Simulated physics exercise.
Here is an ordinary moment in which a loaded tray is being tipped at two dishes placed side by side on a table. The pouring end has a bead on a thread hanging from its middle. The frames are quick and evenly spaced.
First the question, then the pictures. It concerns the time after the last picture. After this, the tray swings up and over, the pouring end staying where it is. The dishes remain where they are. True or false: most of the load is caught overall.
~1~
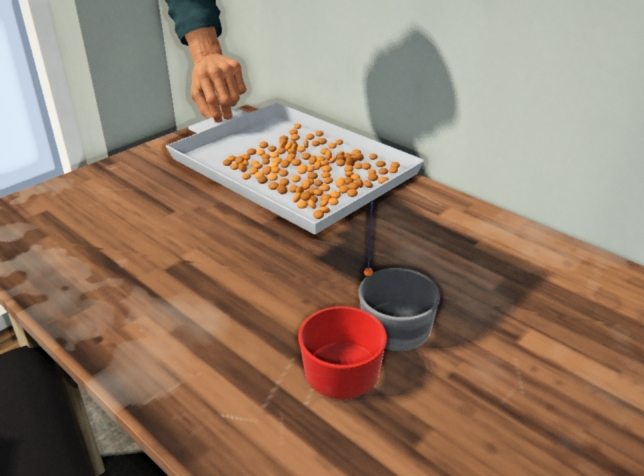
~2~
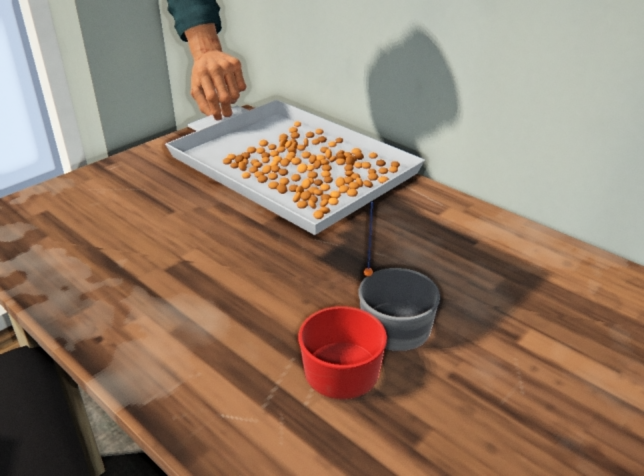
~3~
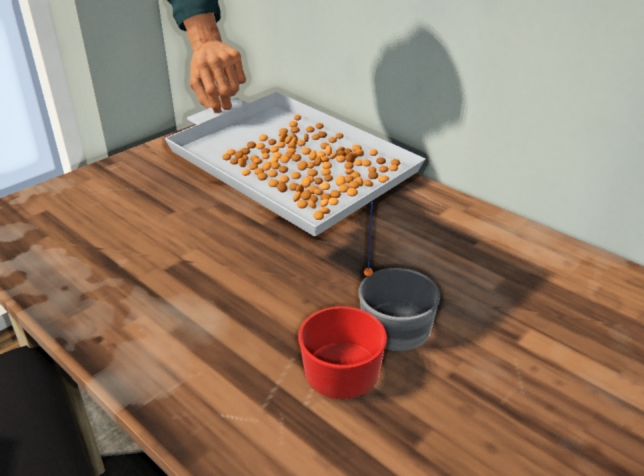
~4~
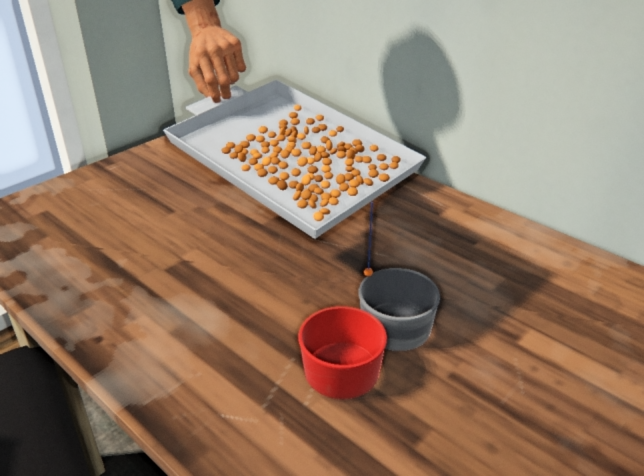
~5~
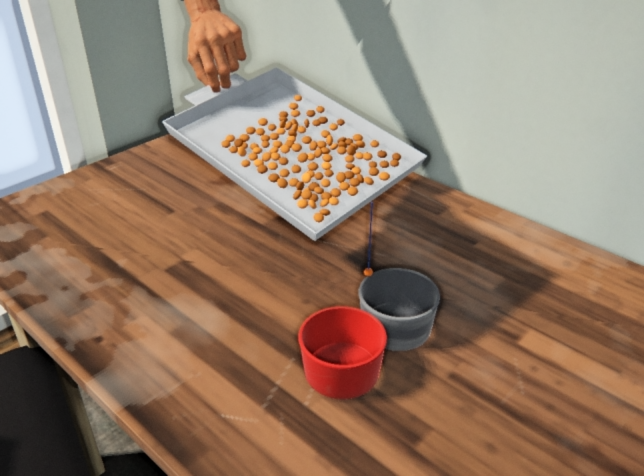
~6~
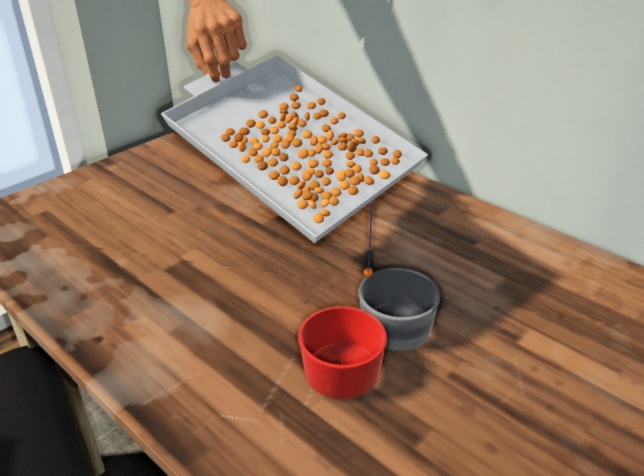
True.
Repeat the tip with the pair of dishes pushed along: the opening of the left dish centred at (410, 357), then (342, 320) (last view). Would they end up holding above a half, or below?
In the first position shy of half, in the second past half.
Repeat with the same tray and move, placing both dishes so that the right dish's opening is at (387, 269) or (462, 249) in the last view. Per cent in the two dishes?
In the first position around 90 percent, in the second around 0 percent.
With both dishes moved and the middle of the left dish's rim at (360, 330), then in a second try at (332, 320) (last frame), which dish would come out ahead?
The left-hand one the first time, the left-hand one the second.
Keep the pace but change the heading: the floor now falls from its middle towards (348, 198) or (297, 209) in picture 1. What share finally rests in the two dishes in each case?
Near 90 % and, after that, 30 %.
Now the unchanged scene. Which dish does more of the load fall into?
Fuller at the end: The leftward one.
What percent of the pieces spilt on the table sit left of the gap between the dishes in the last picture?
Left fraction: Around 90 per cent.
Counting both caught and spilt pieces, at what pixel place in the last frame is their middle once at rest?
Once nothing moves, the middle sits near (336, 360).
Shortly afterwards, tray tipped steeply; all but a few on the tray; only a few in the air.
Next, tray tipped right over; near a quarter on the tray; near half in the left dish; a little in the right dish; a little outside both; near a quarter in the air.
Some moments later, tray tipped past a quarter turn; near two thirds in the left dish; a little in the right dish; near a quarter outside both.
In the end, tray tipped past a quarter turn; near two thirds in the left dish; a little in the right dish; near a quarter outside both.
